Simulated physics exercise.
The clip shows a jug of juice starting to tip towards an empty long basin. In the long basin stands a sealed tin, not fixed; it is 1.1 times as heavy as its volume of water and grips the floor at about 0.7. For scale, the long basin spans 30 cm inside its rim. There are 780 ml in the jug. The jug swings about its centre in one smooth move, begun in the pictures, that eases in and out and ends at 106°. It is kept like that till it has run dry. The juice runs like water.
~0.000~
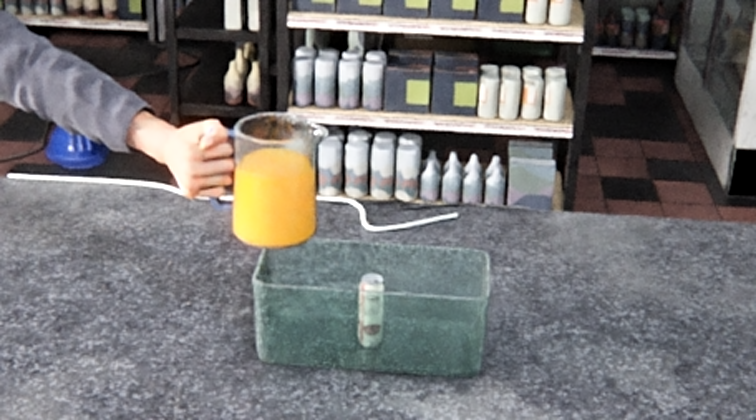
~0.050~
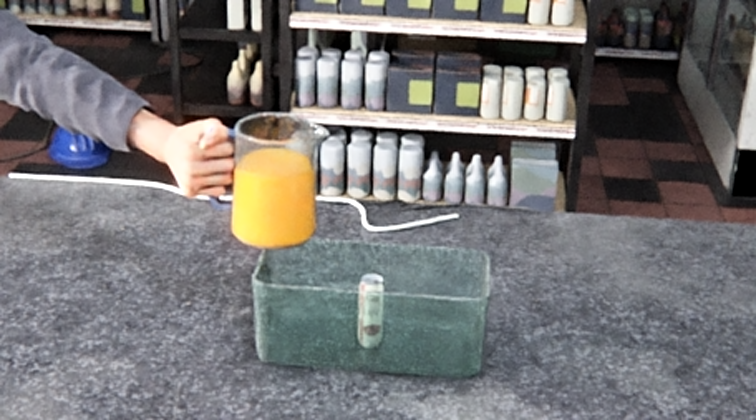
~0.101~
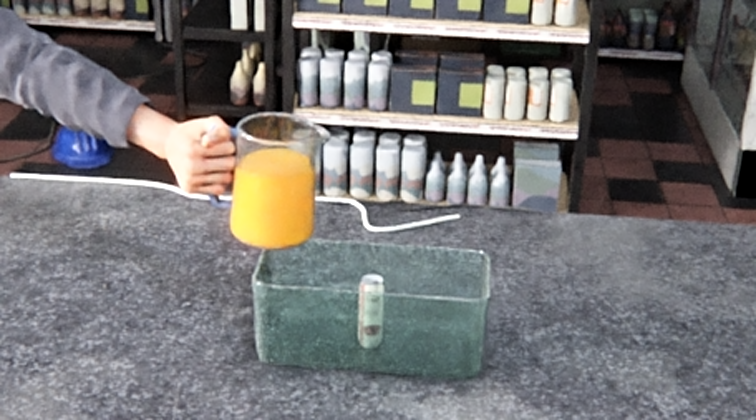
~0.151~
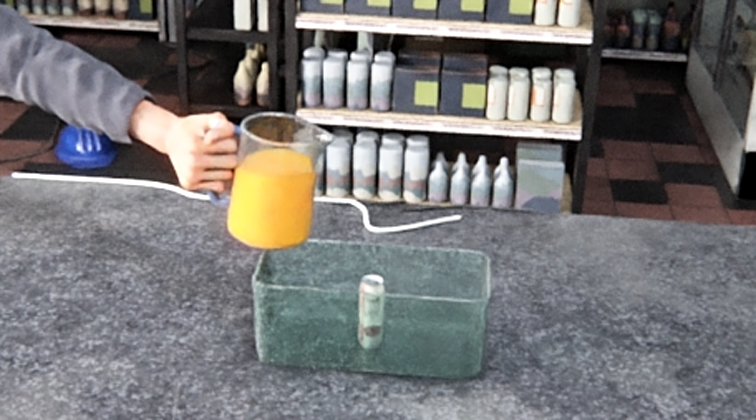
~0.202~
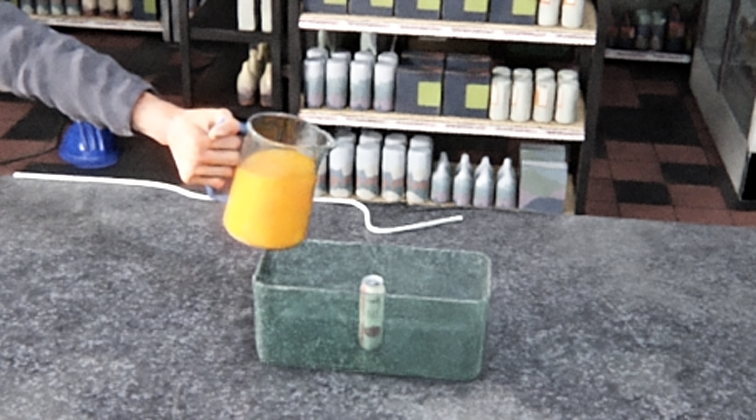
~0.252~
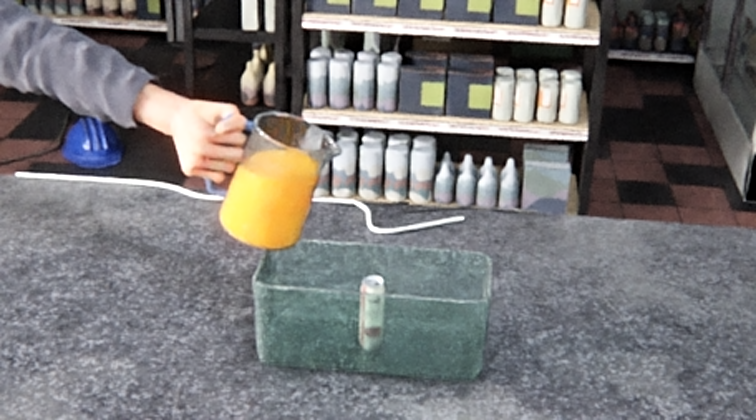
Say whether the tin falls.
The tin topples.
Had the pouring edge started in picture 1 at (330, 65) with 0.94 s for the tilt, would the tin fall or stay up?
Then it remains upright.
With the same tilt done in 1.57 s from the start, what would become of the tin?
Then it falls.
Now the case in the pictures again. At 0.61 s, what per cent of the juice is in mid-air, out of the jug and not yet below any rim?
About 8 per cent.
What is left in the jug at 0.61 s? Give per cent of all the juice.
Near 92 in a hundred.
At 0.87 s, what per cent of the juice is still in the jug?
Some 40 per cent.
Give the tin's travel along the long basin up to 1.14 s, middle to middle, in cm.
About 1 cm.
After 0.61 s the tilt is 77° and 92 per cent is still to pour; the tin stands where it began.
After 0.87 s the tilt is 105° and 41 per cent is still to pour; the tin stands where it began.
After 1.14 s the tilt is 106° and 8 per cent is still to pour; the tin leans 9°.
After 1.44 s the tilt is 106° and 1 per cent is still to pour; the tin lies on its side.
In the end the tin lies on its side.
